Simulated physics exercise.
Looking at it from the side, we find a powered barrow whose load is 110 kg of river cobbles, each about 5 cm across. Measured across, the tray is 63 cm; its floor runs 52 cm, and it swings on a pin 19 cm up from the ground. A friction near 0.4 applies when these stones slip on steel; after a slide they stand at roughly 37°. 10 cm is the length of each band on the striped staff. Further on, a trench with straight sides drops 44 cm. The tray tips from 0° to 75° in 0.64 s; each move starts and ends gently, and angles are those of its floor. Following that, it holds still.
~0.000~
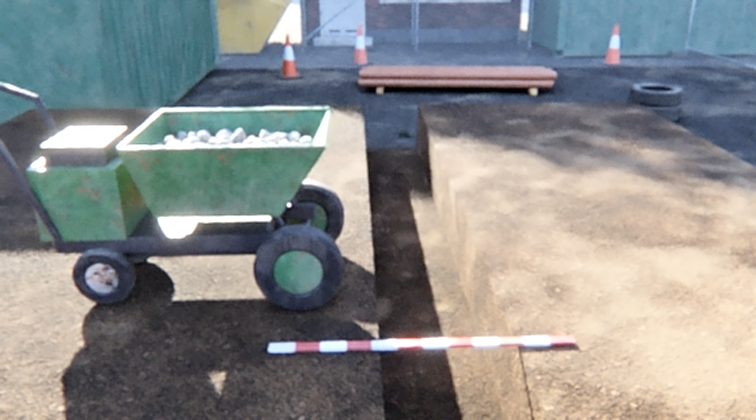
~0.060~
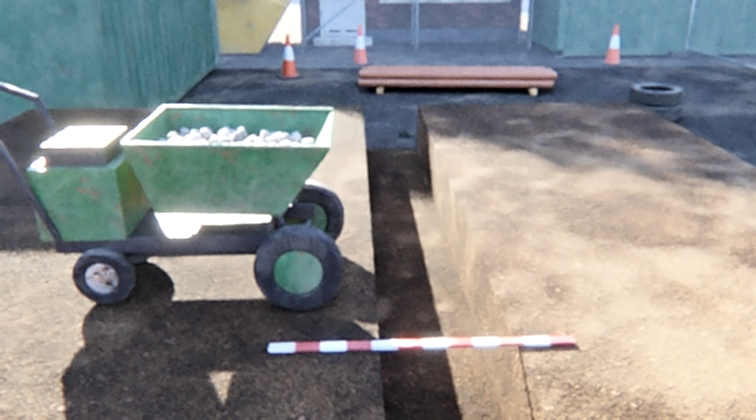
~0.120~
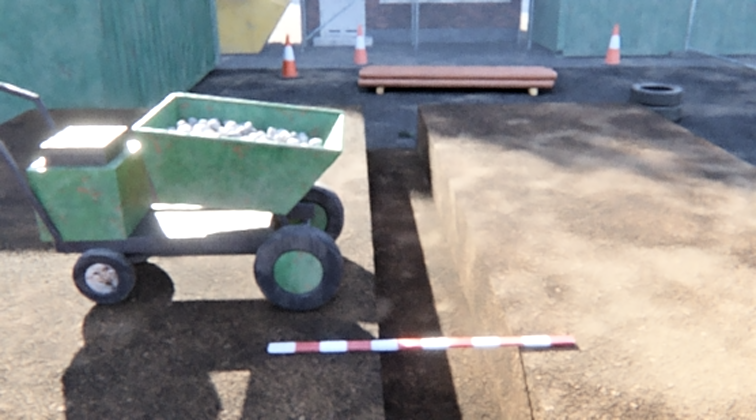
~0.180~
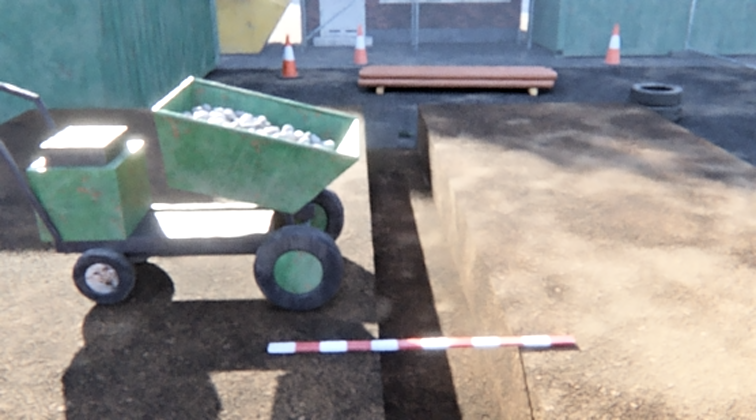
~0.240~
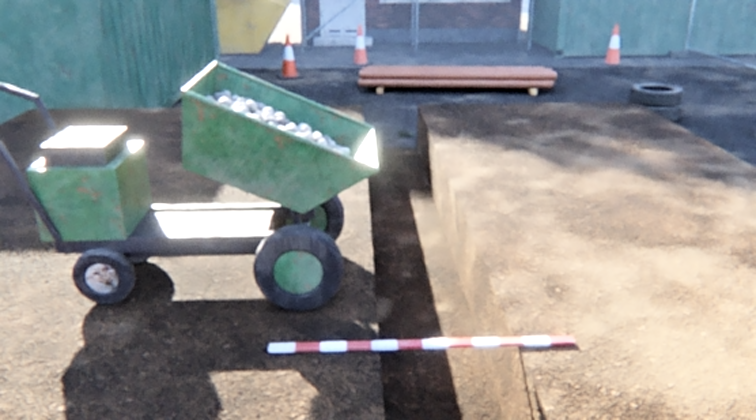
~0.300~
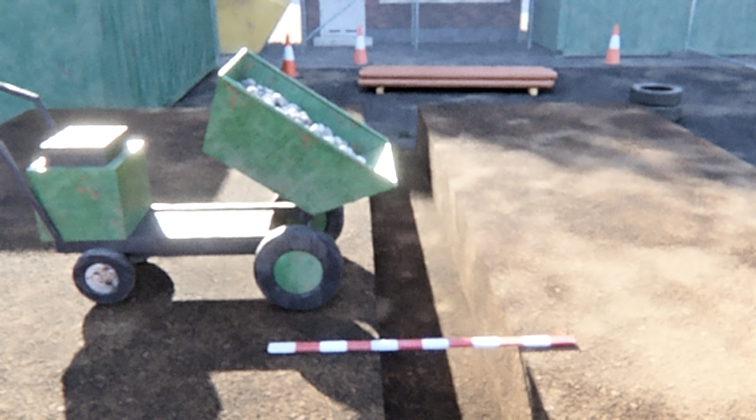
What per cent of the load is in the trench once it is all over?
68 %.
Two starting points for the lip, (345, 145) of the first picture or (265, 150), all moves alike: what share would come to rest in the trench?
Around 50% for the first place and 100% for the second.
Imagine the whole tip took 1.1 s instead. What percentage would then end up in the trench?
Roughly 85 per cent would.
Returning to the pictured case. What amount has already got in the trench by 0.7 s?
At that moment: Approx. 30 %.
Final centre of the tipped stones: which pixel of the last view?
Roughly at (469, 338).
After 0.5 s the floor is at 63°; 100 % in the tray; the foremost stones are at (406, 205).
After 0.7 s the floor is at 75°; 69 % in the tray, 28 % in the trench, 3 % past the trench; the foremost stones are at (510, 281).
After 1.1 s the floor is at 75°; 14 % in the tray, 53 % in the trench, 32 % past the trench; the foremost stones are at (646, 252).
After 3.0 s the floor is at 75°; 0 % in the tray, 68 % in the trench, 32 % past the trench; the foremost stones are past the picture's edge.
